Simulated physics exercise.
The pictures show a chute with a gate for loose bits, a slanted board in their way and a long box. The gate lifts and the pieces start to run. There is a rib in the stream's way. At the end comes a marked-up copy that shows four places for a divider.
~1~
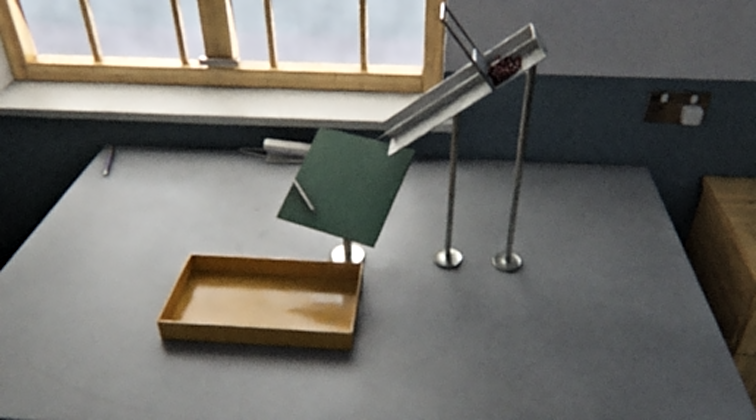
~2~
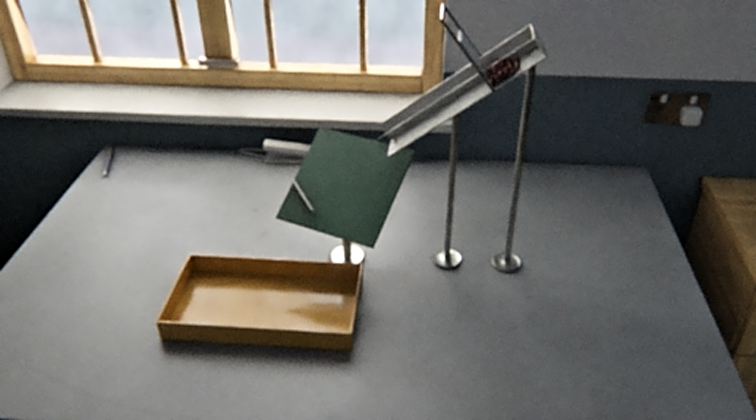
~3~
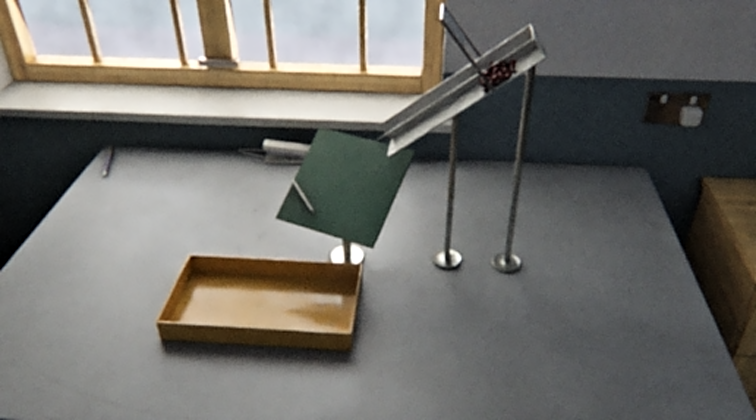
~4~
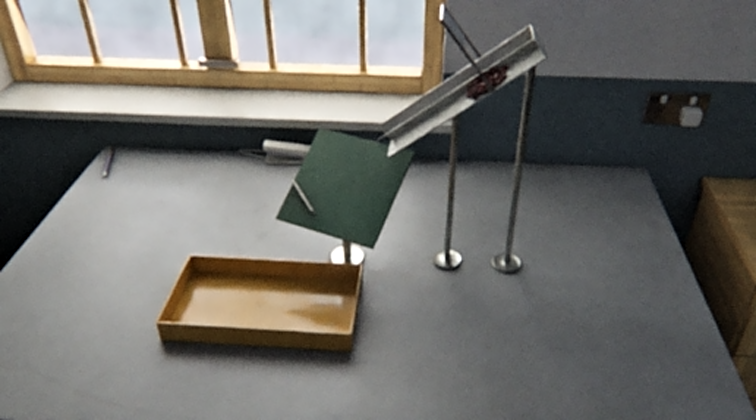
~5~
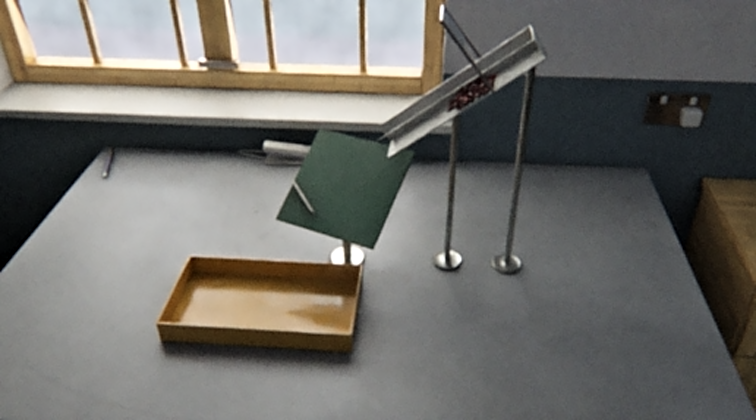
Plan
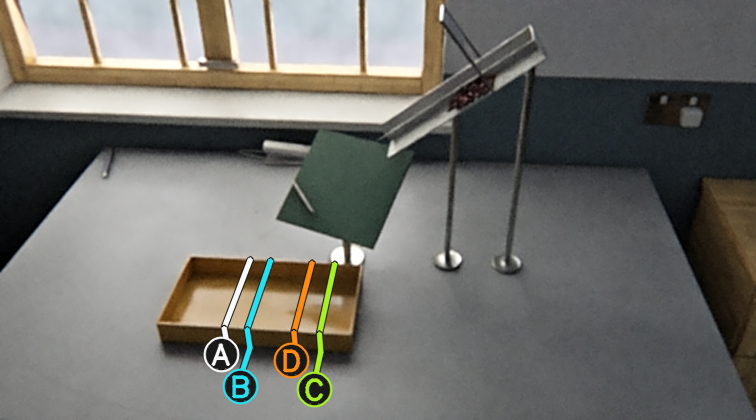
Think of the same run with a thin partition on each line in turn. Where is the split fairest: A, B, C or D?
The best line is D.
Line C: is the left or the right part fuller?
Left.
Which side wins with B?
Right.
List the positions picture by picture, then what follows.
The first picture shows load behind the gate (501, 70), kidney beans; lip of the chute (390, 147), sloping fairly steeply.
The second picture shows middle of the board (345, 184), tilted fairly steeply; middle of its low edge (322, 232); of its high edge (366, 139).
The third picture shows front corners of the box (156, 321) and (350, 333), empty; front of the load (482, 82).
The fourth picture shows middle of the load (484, 85); its front (468, 97), roughly a quarter of the way to the lip; rib from (292, 180) to (312, 210).
The fifth picture shows middle of the load (472, 91); its front (450, 110), roughly a third of the way to the lip.
On the marked copy, line A crosses the front rim at (224, 327); line B crosses the front rim at (247, 328); line C crosses the front rim at (319, 332); line D crosses the front rim at (294, 331).
If A is chosen, of what is caught, not one piece on the left of the divider, every piece on the right.
If B is chosen, of what is caught, not one piece on the left of the divider, every piece on the right.
If C is chosen, of what is caught, every piece on the left of the divider, not one piece on the right.
If D is chosen, of what is caught, roughly half on the left of the divider, roughly half on the right.
